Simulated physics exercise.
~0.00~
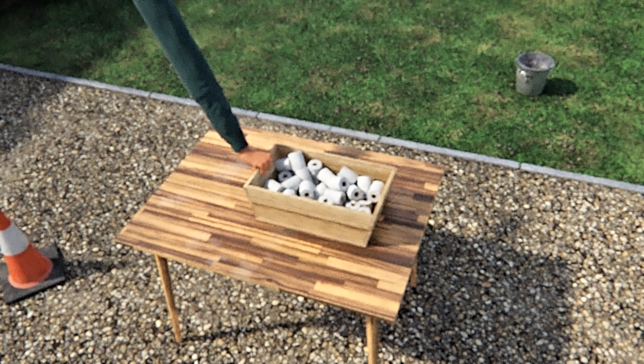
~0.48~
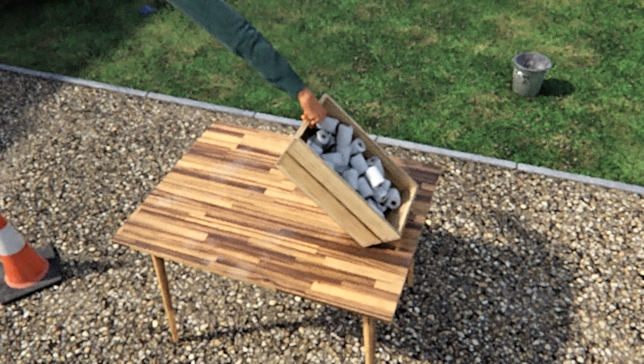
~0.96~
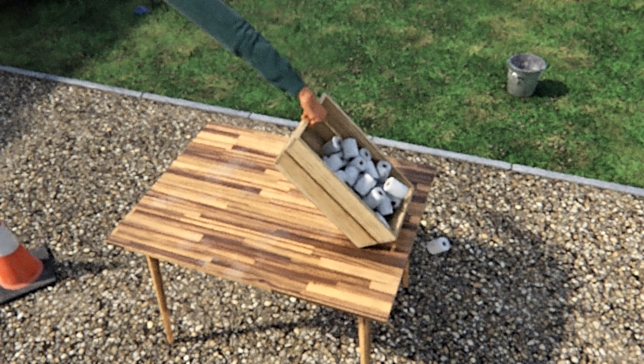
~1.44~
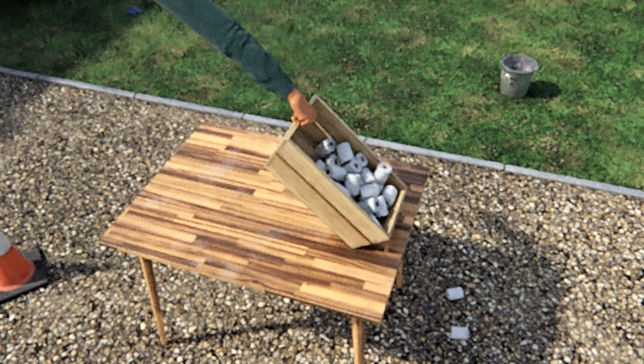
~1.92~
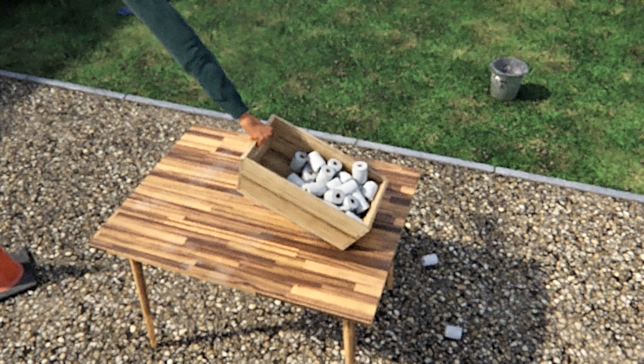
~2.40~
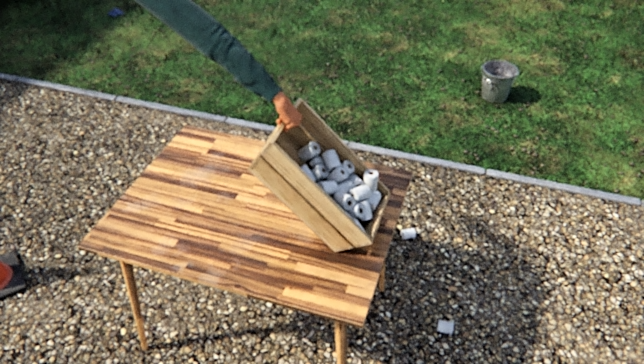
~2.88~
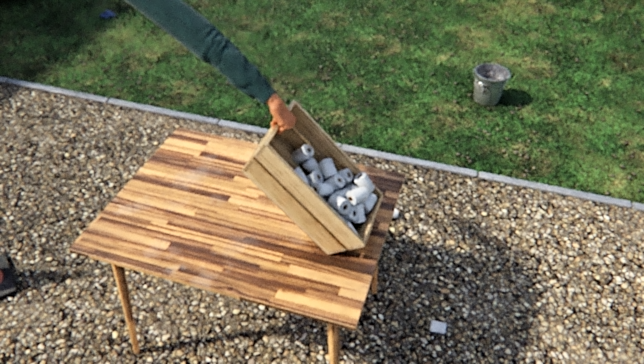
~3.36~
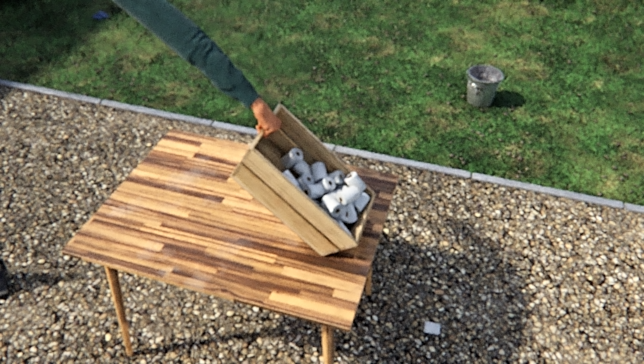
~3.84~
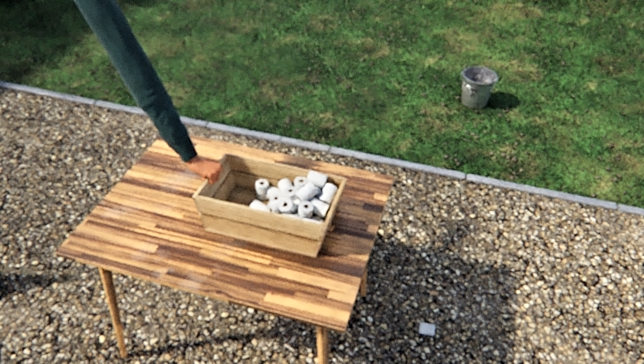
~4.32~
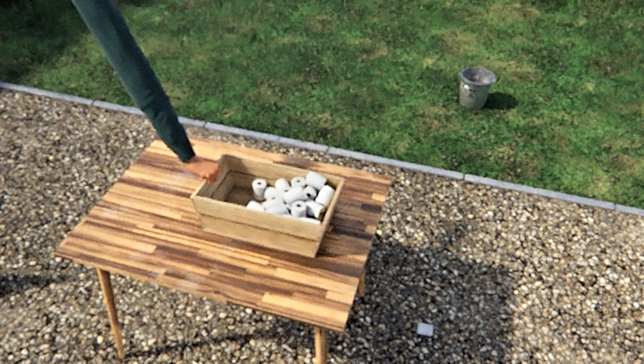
An arm tips a wooden crate twice, spilling two white rolls, then lowers it flat.
